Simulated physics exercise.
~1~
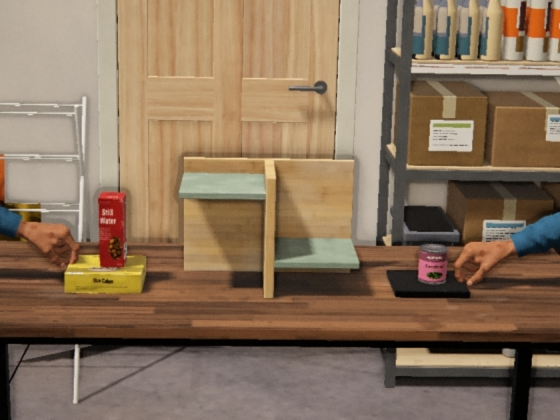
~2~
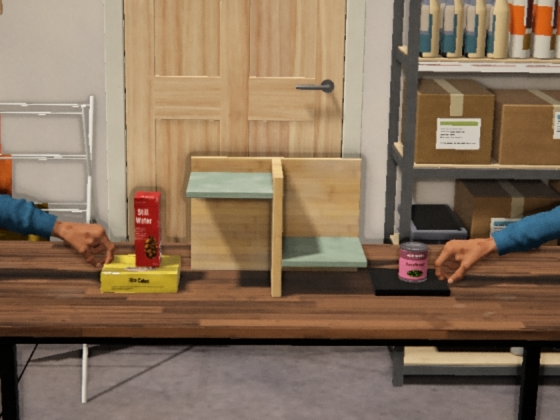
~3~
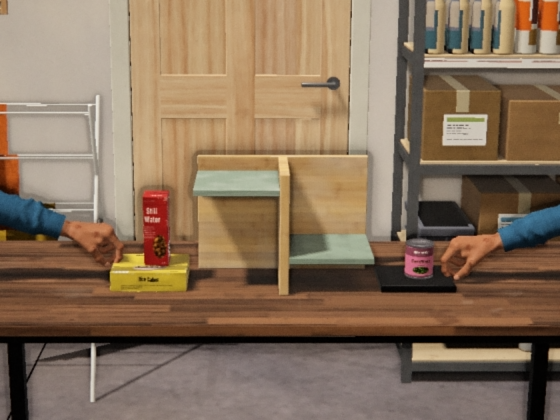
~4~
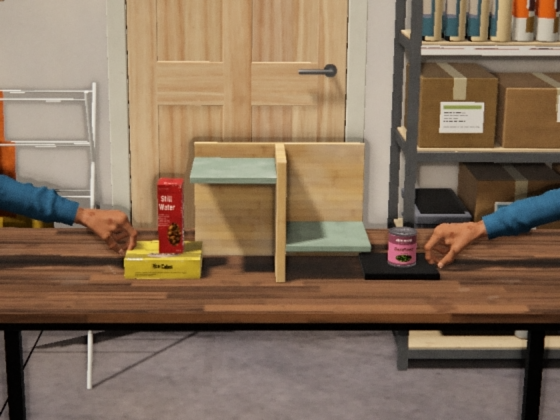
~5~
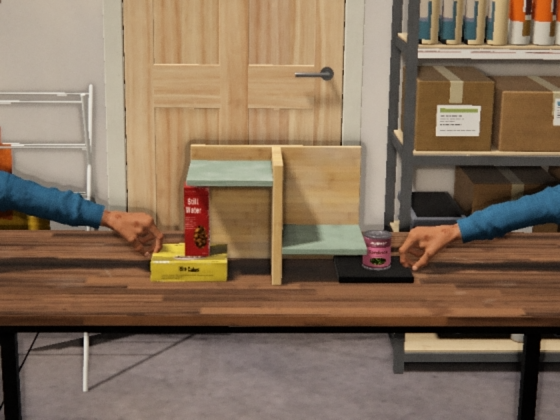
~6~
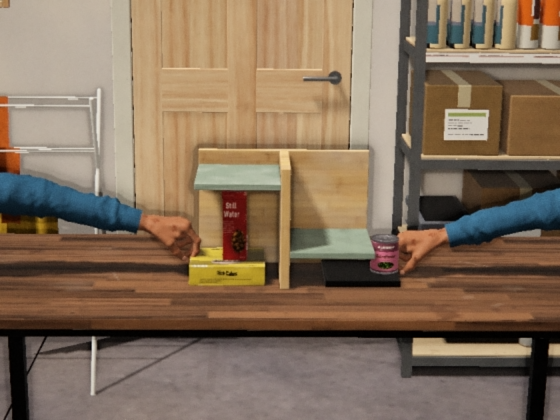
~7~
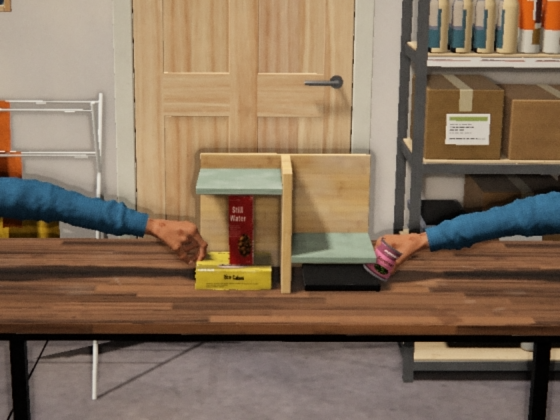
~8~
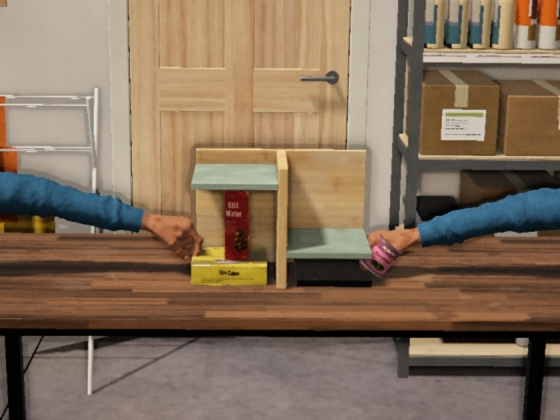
The red carton rides the yellow packet under a shelf while another shelf tips the pink tin.
